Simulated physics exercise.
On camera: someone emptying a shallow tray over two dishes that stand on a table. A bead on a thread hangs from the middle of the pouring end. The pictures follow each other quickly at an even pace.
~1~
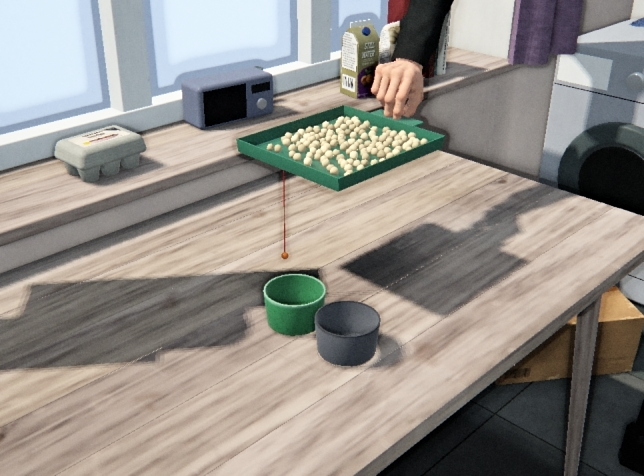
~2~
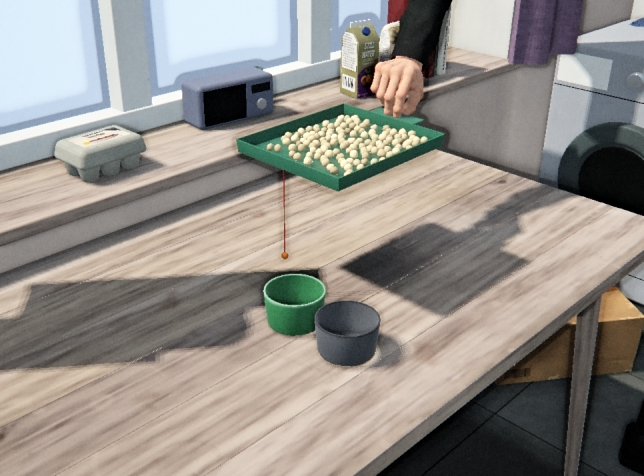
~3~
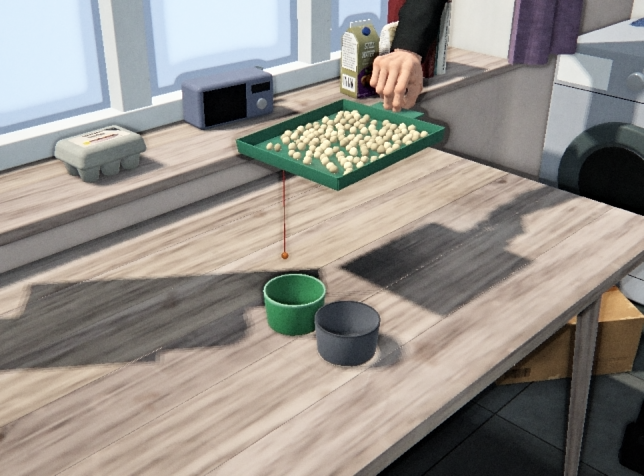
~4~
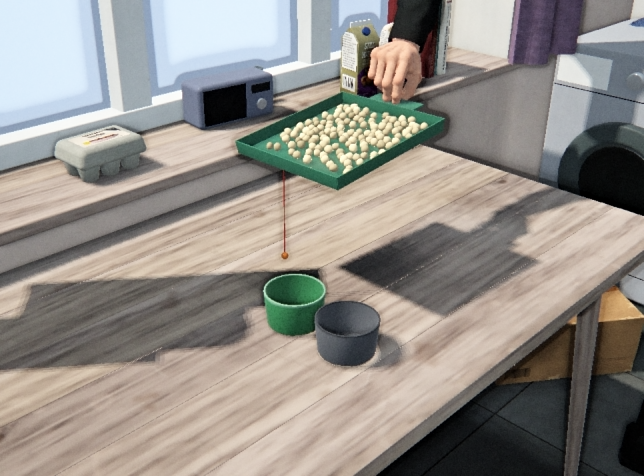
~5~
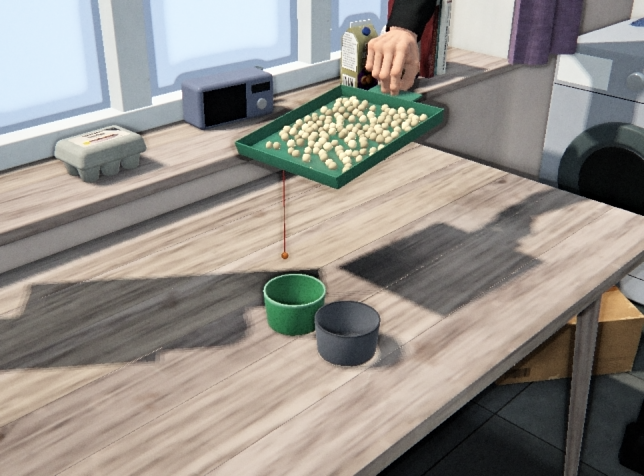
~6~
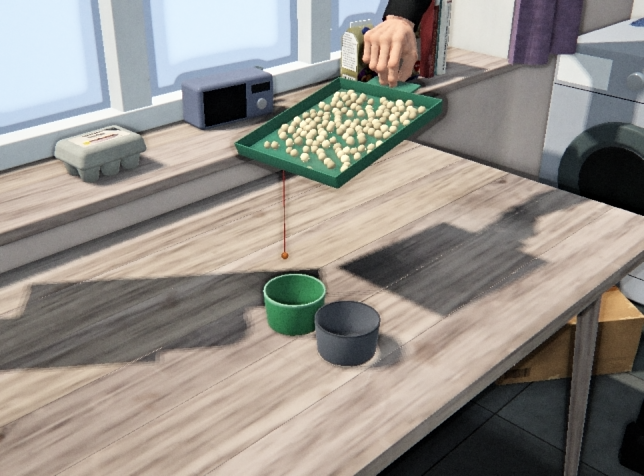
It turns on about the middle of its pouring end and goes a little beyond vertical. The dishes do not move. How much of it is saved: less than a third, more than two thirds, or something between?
They take under a third between them.
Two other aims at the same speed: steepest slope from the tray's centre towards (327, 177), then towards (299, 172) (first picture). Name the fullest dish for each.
In turn: The dish on the left; the left-hand dish.
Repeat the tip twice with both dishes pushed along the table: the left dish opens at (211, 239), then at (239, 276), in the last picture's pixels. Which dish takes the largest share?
In turn: The right-hand dish; the left one.
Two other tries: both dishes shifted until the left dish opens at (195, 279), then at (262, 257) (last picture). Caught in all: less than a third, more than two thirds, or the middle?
At the first place less than a third, at the second under a third.
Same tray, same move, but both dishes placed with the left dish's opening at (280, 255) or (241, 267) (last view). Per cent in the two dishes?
Roughly 0 per cent, and 60 per cent.
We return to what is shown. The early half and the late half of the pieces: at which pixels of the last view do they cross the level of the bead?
First near (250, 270), later near (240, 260).
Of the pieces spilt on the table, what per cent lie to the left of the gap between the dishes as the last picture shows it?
Roughly 100 in a hundred.
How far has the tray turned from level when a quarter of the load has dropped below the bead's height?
Near 110 degrees.
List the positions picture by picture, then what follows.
In the first picture, corners of the pouring end at (238, 139) and (338, 178), level; middle of the load at (352, 142), macadamia nuts; left dish at (273, 314); right dish at (325, 345); bead on its thread at (285, 256).
In the second picture, corners of the pouring end at (238, 139) and (338, 178), level; middle of the load at (352, 141).
In the third picture, corners of the pouring end at (238, 140) and (338, 177), tipped barely, lowest at the left corner; middle of the load at (352, 138).
In the fourth picture, corners of the pouring end at (237, 141) and (337, 177), tipped a little, lowest at the left corner; middle of the load at (351, 133).
In the fifth picture, corners of the pouring end at (236, 142) and (336, 176), tipped a little, lowest at the left corner; middle of the load at (351, 128).
In the sixth picture, corners of the pouring end at (236, 143) and (335, 176), tipped a little, lowest at the left corner; middle of the load at (349, 124); left dish at (273, 314); right dish at (325, 345).
Soon, tray tipped steeply; all on the tray.
A while on, tray tipped right over; nearly all on the tray; a stray few outside both; a stray few in the air.
Towards the end, tray tipped past a quarter turn; a small part in the left dish; nearly all outside both.
Finally, tray tipped past a quarter turn; none in the right dish; a small part in the left dish; nearly all outside both.
